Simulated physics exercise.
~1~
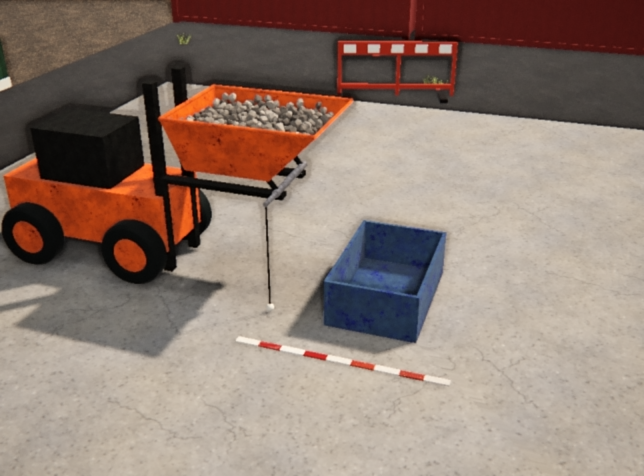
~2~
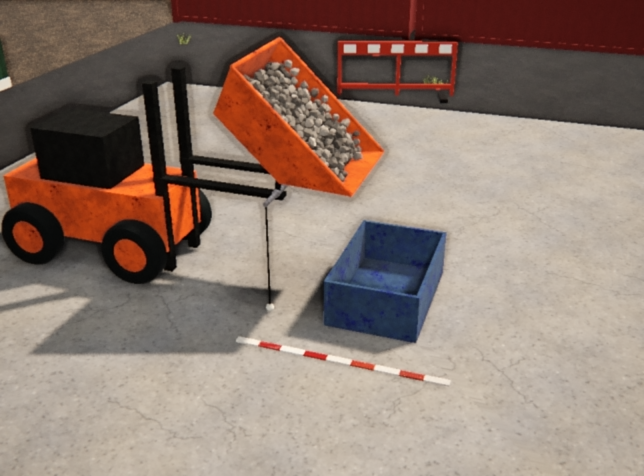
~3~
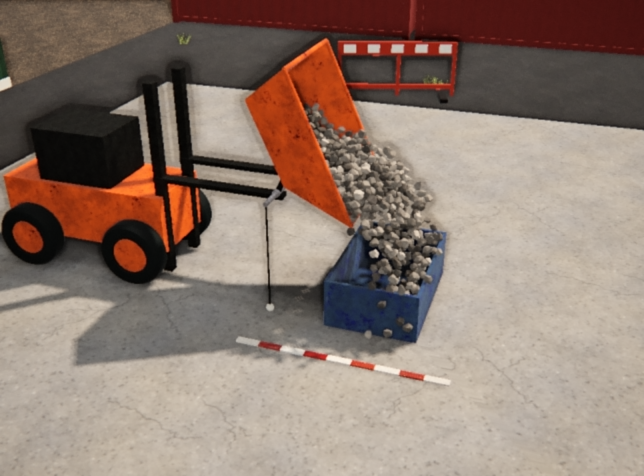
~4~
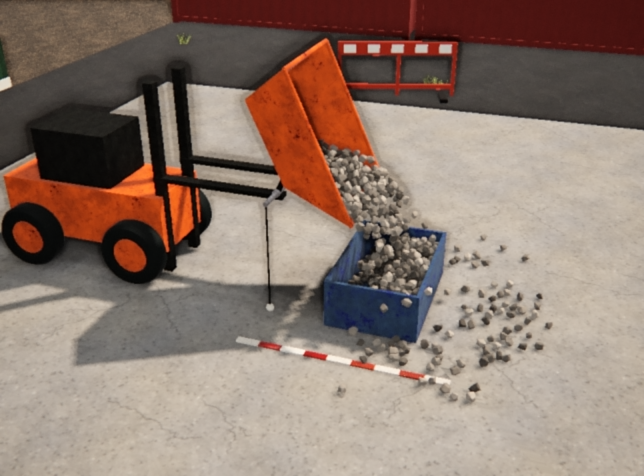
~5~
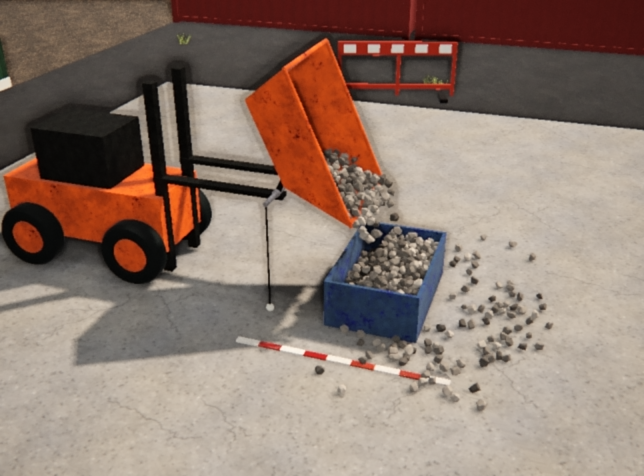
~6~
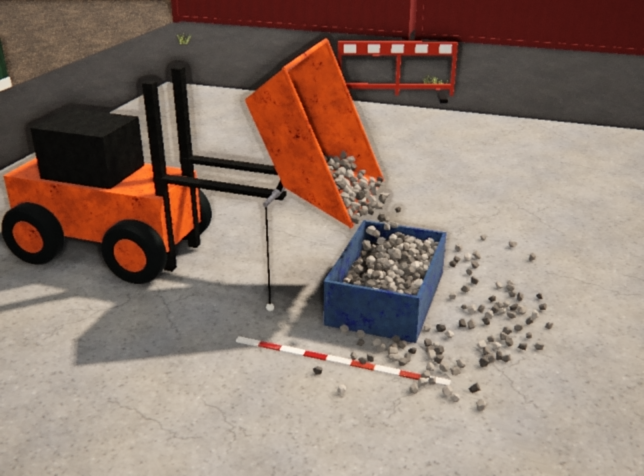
Orange skip on a fork truck tipping grey stones into a blue bin, some scattering beyond it and a few staying in the skip.
